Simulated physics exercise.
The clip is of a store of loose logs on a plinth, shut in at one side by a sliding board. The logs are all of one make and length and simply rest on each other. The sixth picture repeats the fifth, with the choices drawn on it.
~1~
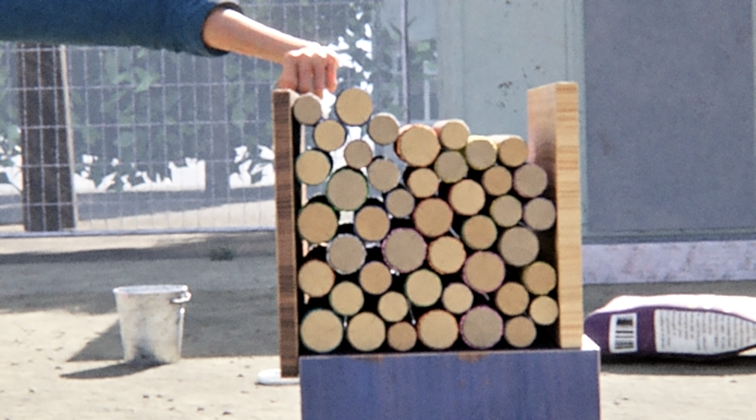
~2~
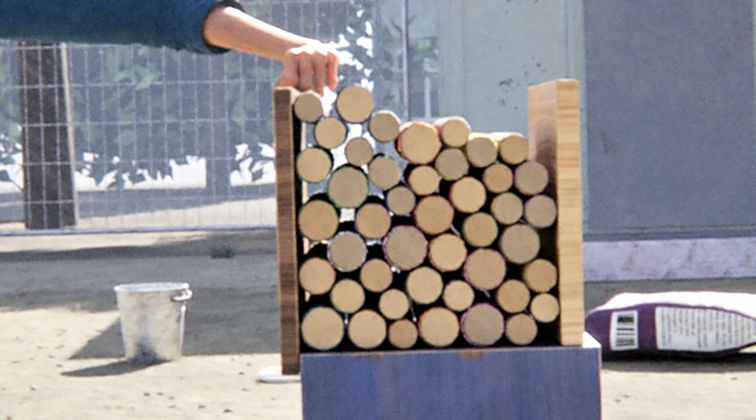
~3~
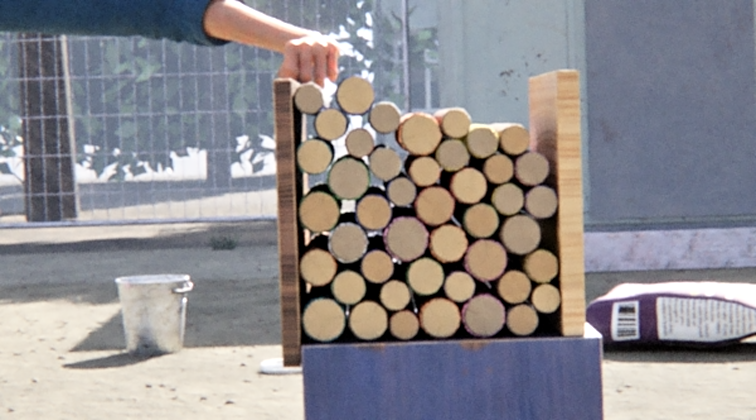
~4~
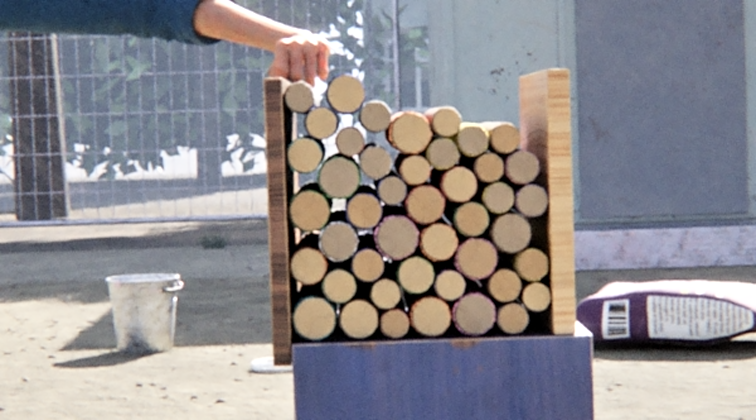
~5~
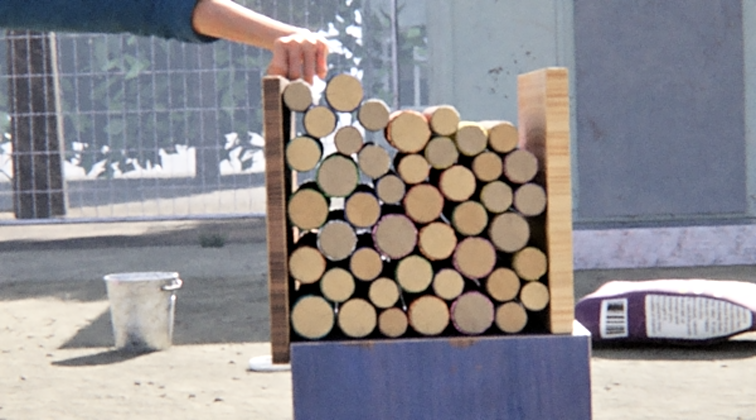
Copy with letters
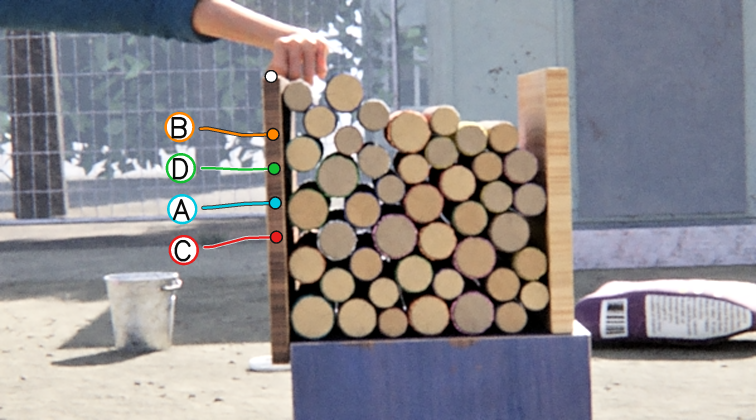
A hand rests atop the left board beside stacked logs, and nothing visibly moves.
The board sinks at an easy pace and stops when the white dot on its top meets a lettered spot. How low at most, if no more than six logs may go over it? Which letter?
It can be let down to C.
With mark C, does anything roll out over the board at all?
At C: Yes.
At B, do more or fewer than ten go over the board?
Fewer than ten.
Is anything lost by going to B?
No, at B.
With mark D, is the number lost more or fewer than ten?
At D, fewer than ten.
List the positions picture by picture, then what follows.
In the first frame, a log (329, 136); a log (481, 153); side board (293, 225).
In the second frame, side board (294, 223); a log (322, 328).
In the third frame, a log (522, 320); a log (425, 277).
In the fourth frame, a log (397, 238); a log (364, 211).
In the fifth frame, a log (390, 189); a log (374, 161); a log (320, 122).
On the marked copy, A at (276, 203); B at (273, 135); C at (277, 237); D at (275, 169); the white dot at (272, 77).
Following C. Soon after the start, top of the board (283, 147).
Later, top of the board (286, 227).
In the end, top of the board (286, 236), five out over the board.
As for the rest, A four out over the board; B none out over the board; D two out over the board.
